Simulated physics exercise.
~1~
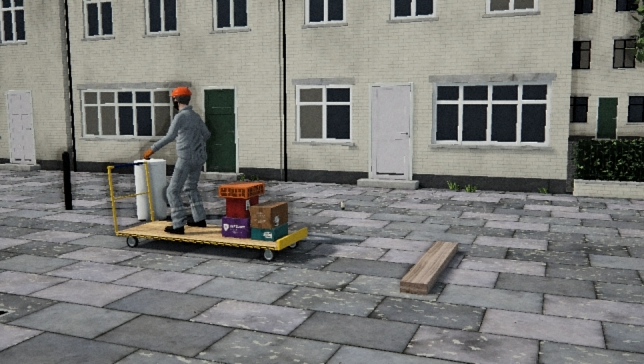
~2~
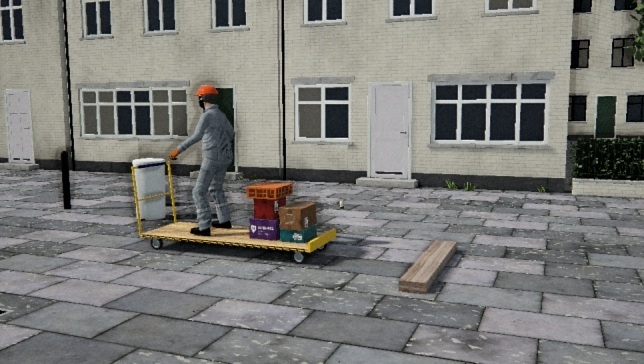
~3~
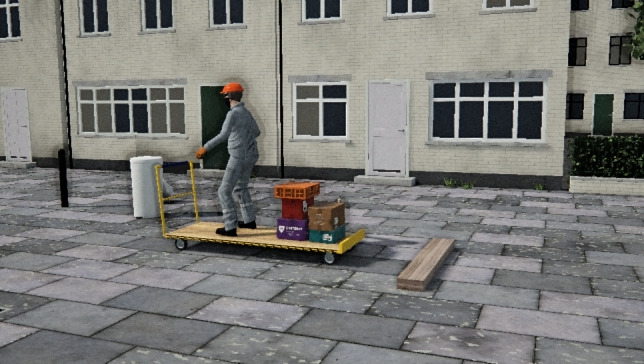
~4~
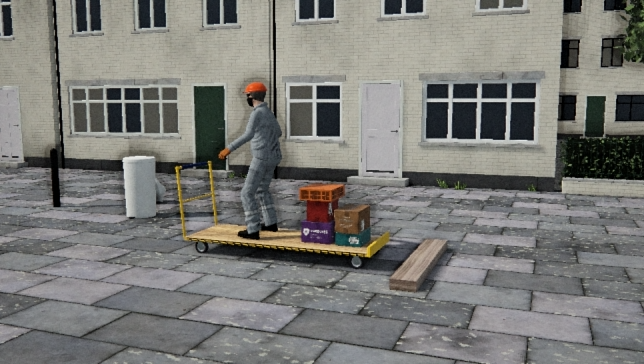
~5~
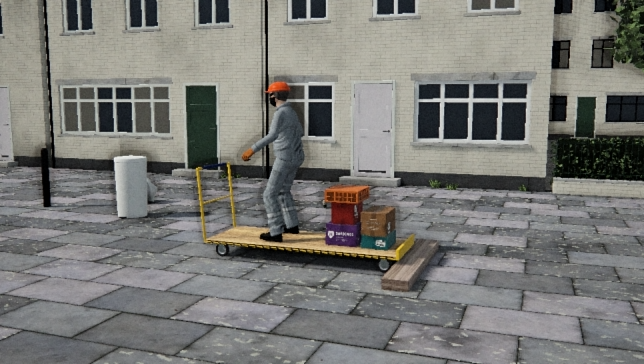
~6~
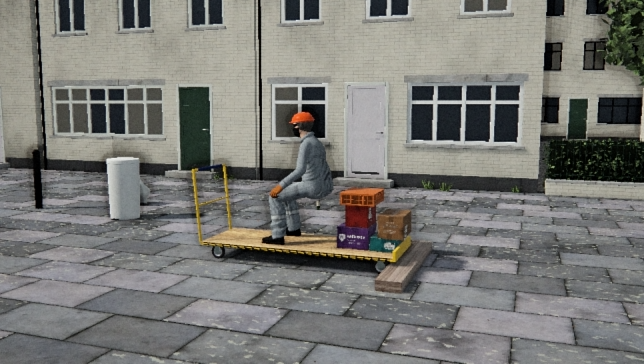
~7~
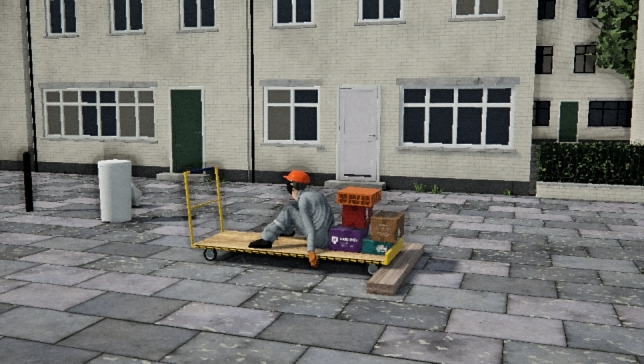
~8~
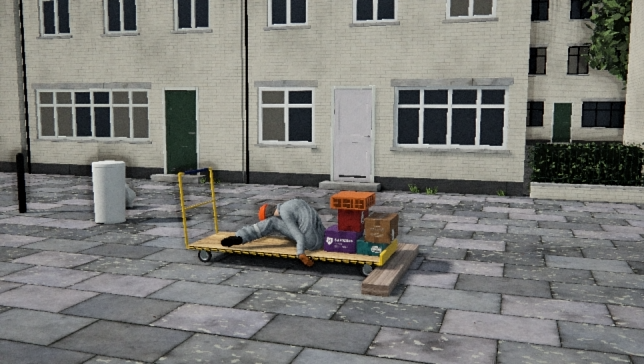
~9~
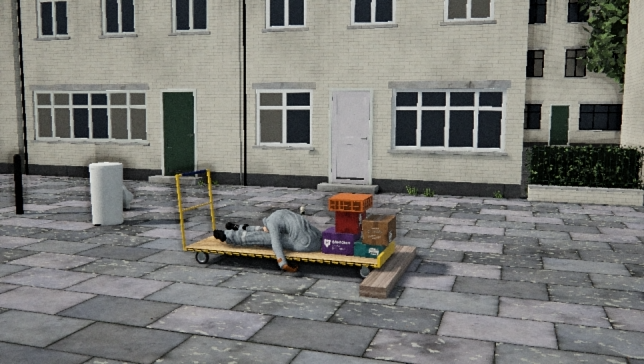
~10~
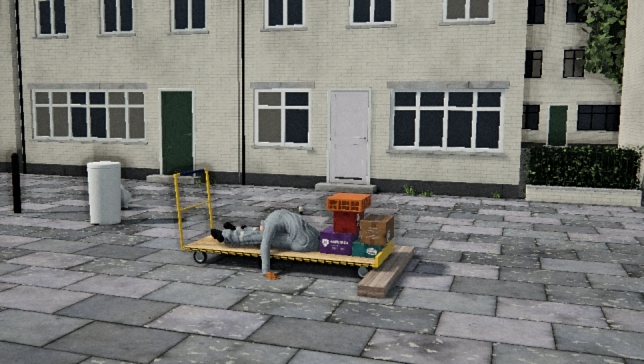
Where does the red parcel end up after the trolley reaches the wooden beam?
The red parcel remains on the trolley's deck, behind the front rim, with the orange crate still above it.
